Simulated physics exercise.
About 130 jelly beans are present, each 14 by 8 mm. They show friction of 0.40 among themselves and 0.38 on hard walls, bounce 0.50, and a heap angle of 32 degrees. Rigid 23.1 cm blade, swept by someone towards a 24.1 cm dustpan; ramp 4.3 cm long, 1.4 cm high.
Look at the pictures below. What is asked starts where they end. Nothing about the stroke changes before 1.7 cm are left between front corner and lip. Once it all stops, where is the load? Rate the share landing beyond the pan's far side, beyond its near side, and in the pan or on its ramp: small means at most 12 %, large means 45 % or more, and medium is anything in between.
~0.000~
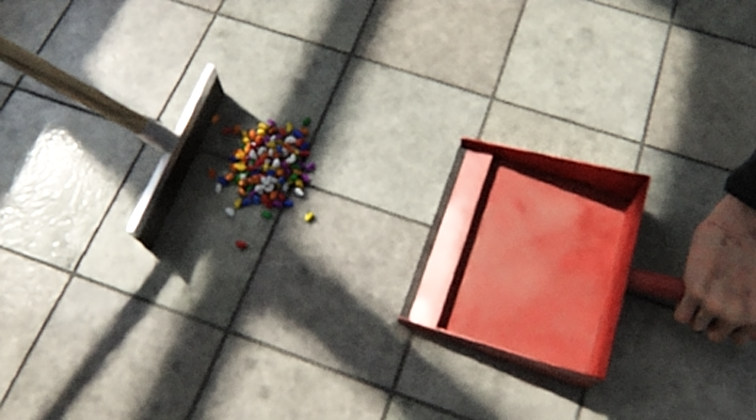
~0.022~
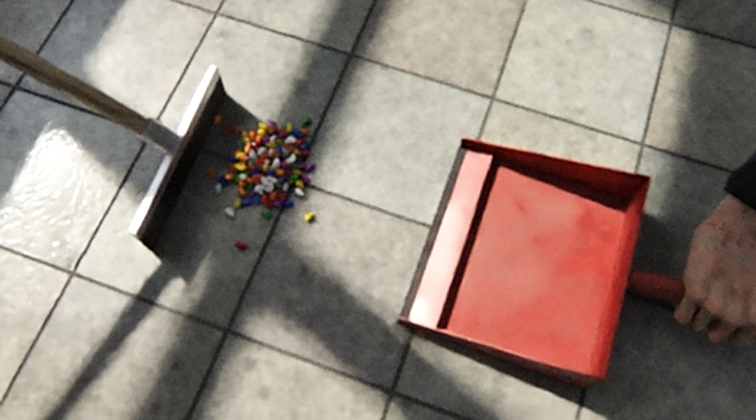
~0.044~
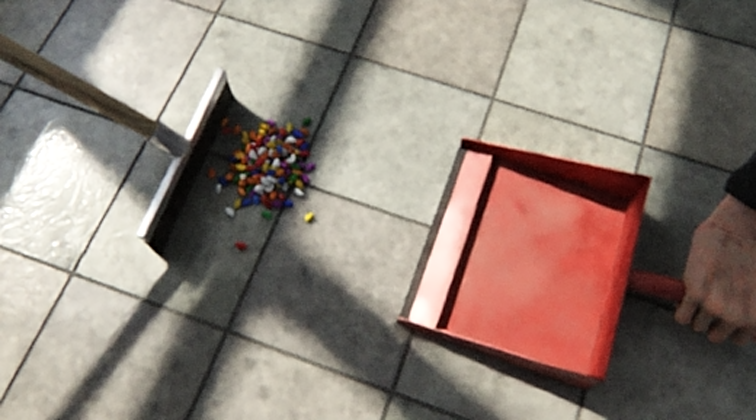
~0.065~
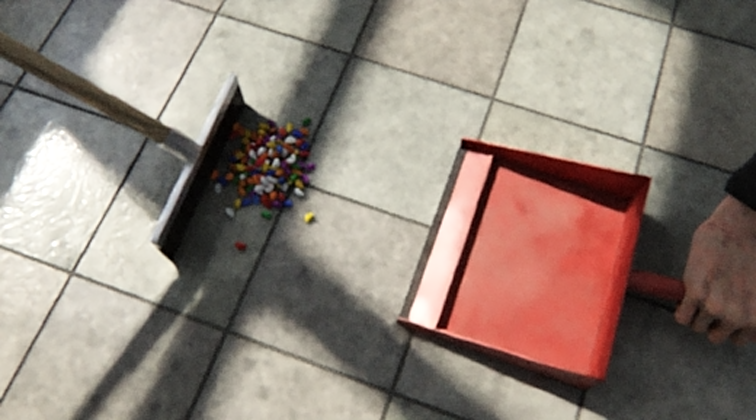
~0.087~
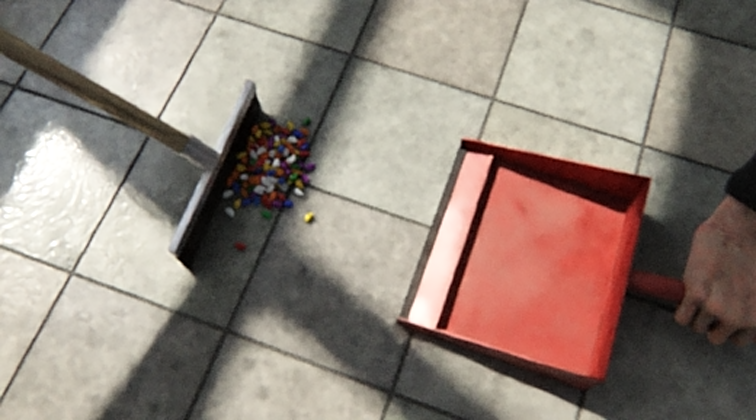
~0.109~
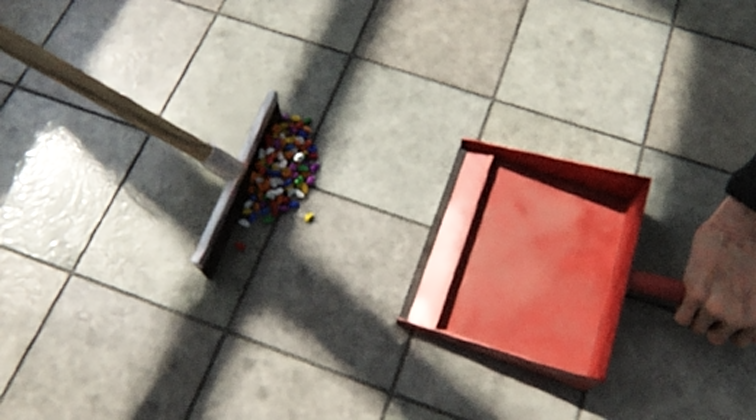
Shares: Past the pan's far side - small; past the pan's near side - small; in the pan or on its ramp - large.
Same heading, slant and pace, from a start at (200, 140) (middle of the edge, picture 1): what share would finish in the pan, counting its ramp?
The pan and its ramp would take some 70 per cent.
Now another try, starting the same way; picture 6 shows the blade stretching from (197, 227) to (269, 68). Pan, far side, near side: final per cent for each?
Pan: 45, far side: 25, near side: 5.
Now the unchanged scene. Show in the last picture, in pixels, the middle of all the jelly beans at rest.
Approximately (540, 265) in the last view.
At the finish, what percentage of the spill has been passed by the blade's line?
I'd say close to 0 per cent.
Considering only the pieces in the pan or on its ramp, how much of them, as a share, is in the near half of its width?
Some 50 per cent.
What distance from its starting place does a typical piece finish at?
That distance is close to 36 cm.
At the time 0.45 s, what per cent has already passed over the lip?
By that time, around 85 percent.
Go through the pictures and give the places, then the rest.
Blade from (135, 232) to (213, 72), moved 0.0 cm, 0 of the pieces shifted so far; middle of the pieces at (266, 163); pan at (534, 264), in the first picture.
Blade from (137, 233) to (215, 73), moved 0.4 cm, 0 of the pieces shifted so far; middle of the pieces at (266, 163), in the second picture.
Blade from (145, 237) to (222, 76), moved 1.4 cm, 1 of the pieces shifted so far; middle of the pieces at (266, 163), in the third picture.
Blade from (157, 243) to (234, 81), moved 3.1 cm, 4 of the pieces shifted so far; middle of the pieces at (266, 163), in the fourth picture.
Blade from (176, 252) to (251, 88), moved 5.5 cm, 36 of the pieces shifted so far; middle of the pieces at (265, 164), in the fifth picture.
Blade from (199, 263) to (273, 97), moved 8.6 cm, 130 of the pieces shifted so far; middle of the pieces at (276, 166); pan at (534, 266). The blade's pace is about 1.45 m/s, heading 5 degrees towards the viewer's side, in the sixth picture.
Then, at 0.20 s, middle of the blade 10 cm from the lip; 0 % over the lip, far side 0 %, near side 0 %.
After 0.25 s, middle of the blade 4 cm from the lip; 5 % over the lip, far side 5 %, near side 5 %.
After 0.45 s, middle of the blade 2 cm from the lip; 85 % over the lip, far side 5 %, near side 5 %.
In the end, at 2.4 s, far side 5 %, near side 5 %, pan 70 %, in front of the lip or behind the blade 20 %.
